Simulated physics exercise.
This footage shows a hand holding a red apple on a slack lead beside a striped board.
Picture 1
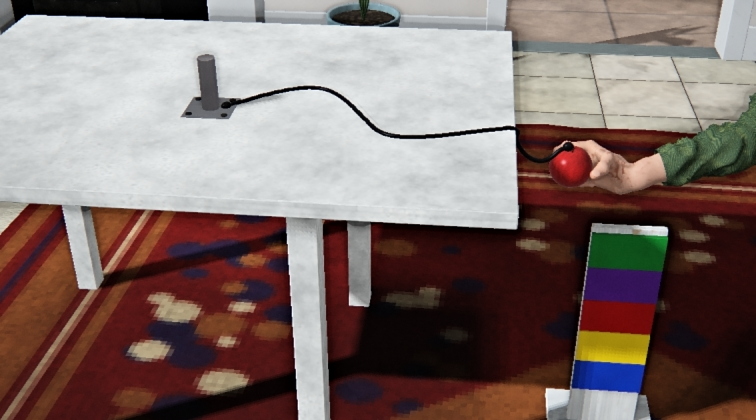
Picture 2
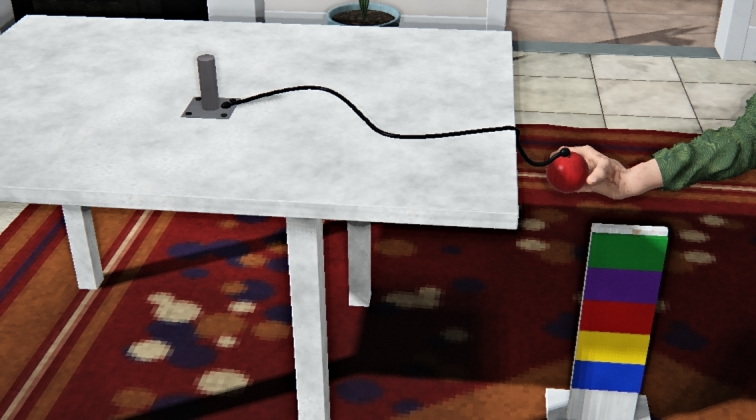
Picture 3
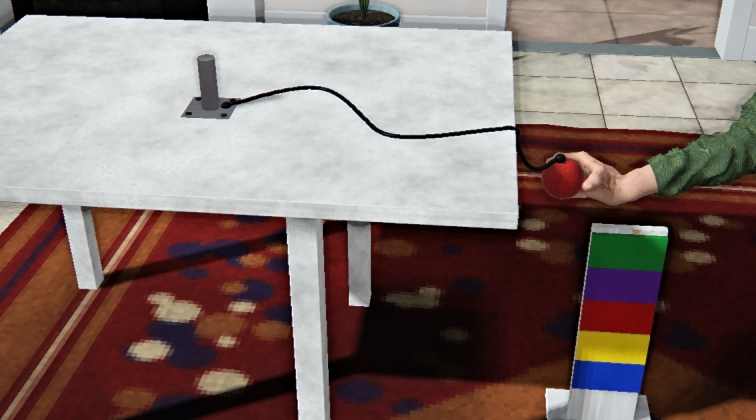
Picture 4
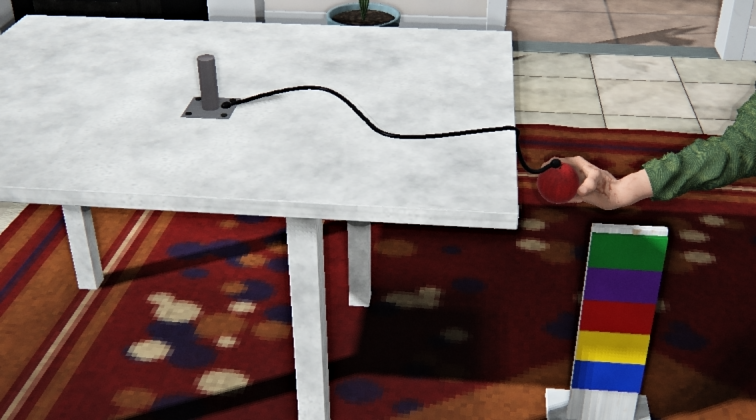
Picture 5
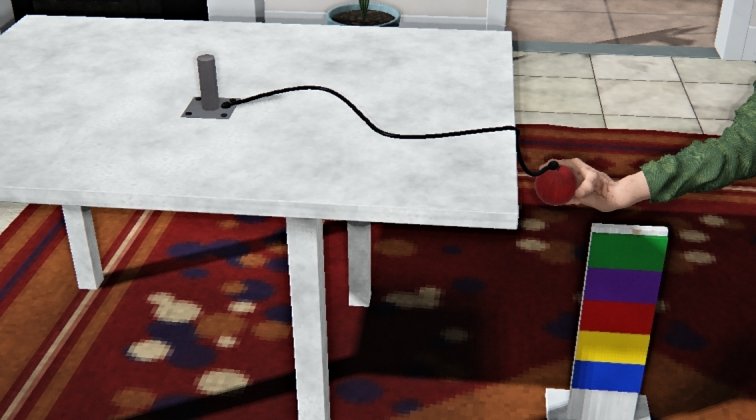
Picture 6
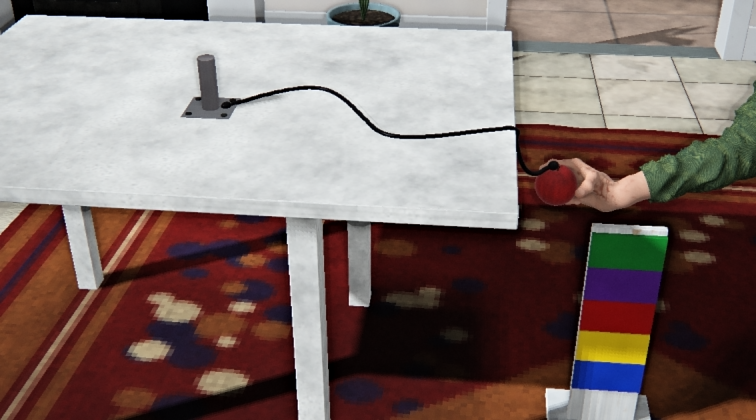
A hand in a green sleeve reaches in from the right, holding a red ball-like object beside a pale table on a patterned red rug, seen from slightly above. A slack black lead runs from a grey post on the tabletop to the object, above a board striped green, purple, red, yellow and blue. The hand shifts slightly left and down, then stays nearly still, while the camera remains fixed.
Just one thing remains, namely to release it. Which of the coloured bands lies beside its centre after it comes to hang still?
The purple band lies beside it.
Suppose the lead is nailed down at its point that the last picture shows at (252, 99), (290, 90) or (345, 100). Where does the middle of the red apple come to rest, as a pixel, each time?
Near (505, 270), (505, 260) and (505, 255).
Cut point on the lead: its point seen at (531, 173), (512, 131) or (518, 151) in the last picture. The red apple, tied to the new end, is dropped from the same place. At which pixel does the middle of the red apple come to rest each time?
In turn, (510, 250) for the first, (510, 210) for the second and (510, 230) for the third.
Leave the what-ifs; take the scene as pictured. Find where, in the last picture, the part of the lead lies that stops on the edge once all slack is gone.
It is around (440, 136).
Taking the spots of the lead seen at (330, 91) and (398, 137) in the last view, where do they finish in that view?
End: (343, 112) and then (475, 117).
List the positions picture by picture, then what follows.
Red apple (571, 167); green (628, 254); purple (623, 286); red (617, 319); yellow (613, 349); blue (608, 378), in the first frame.
Red apple (567, 172); lead through (257, 97) (330, 91) (367, 121) (427, 137) (509, 129), in the second frame.
Red apple (563, 178), in the third frame.
Red apple (559, 183); lead through (257, 97) (330, 91) (367, 121) (427, 137) (509, 129), in the fourth frame.
Red apple (556, 185), in the fifth frame.
Red apple (556, 185); lead through (257, 97) (330, 91) (367, 121) (427, 137) (509, 129), in the sixth frame.
Soon after, apple near (527, 269); level with purple.
After that, apple near (487, 271); level with purple.
In the end, apple near (506, 274); level with purple. Its centre hangs level with the purple band.
